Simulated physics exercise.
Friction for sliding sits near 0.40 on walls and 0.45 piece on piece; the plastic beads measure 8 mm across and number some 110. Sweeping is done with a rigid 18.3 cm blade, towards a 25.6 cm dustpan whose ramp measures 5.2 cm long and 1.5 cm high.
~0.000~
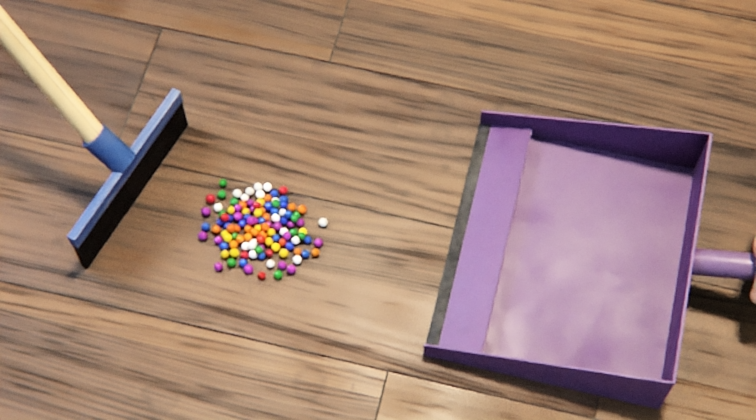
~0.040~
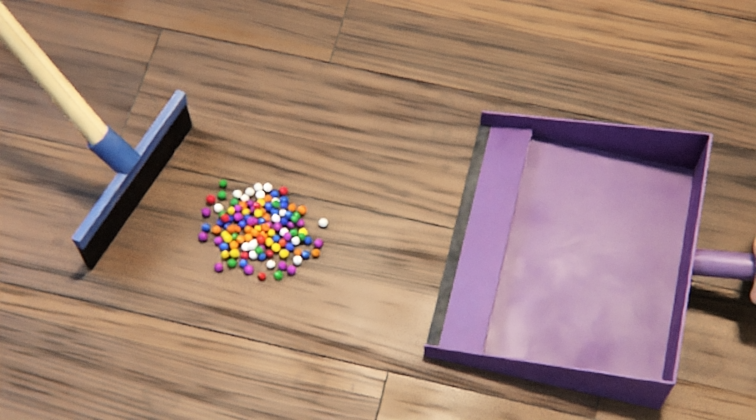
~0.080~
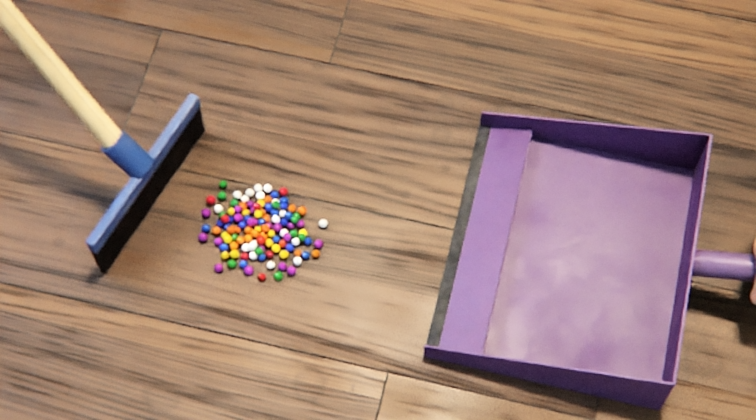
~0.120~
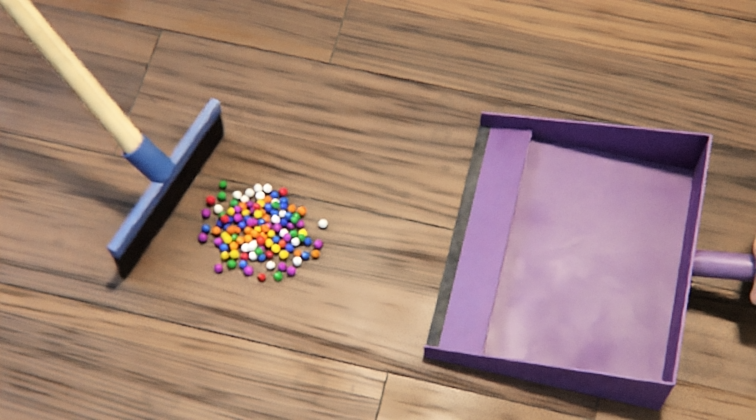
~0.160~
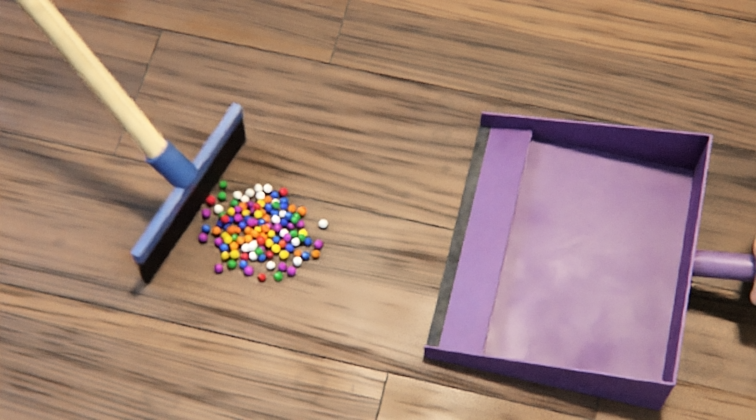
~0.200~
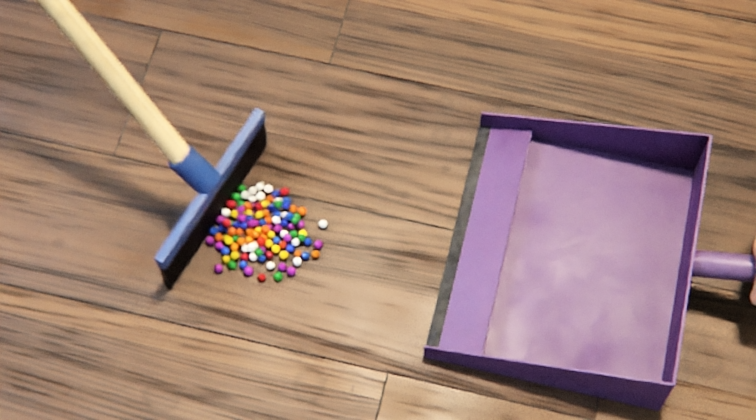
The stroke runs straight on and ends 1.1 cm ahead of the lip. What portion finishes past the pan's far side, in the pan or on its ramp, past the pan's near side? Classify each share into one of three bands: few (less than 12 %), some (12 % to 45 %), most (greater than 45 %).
Classification: Far side - few, pan - some, near side - some.
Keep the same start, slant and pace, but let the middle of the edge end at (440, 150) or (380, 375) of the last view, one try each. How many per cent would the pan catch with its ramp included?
I'd expect around 5 percent, then around 15 percent.
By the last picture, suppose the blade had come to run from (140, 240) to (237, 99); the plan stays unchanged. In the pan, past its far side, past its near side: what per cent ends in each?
Pan 5; far 0; near 0.
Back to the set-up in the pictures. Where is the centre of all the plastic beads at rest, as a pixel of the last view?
Near (436, 290).
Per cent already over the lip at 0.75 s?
Over the lip by then: Approx. 35 %.
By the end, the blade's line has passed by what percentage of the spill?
Some 5 percent of it.
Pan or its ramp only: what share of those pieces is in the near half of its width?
About 100 %.
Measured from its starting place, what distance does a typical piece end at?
Median: Approx. 18 cm.
After 0.38 s, middle of the blade 13 cm from the lip; 0 % over the lip, far side 0 %, near side 0 %.
Then, at 0.50 s, middle of the blade 6 cm from the lip; 0 % over the lip, far side 0 %, near side 10 %.
After 0.75 s, middle of the blade 3 cm from the lip; 35 % over the lip, far side 0 %, near side 15 %.
By 1.3 s all is still; far side 0 %, pan 20 %, near side 15 %, in front of the lip or behind the blade 65 %.
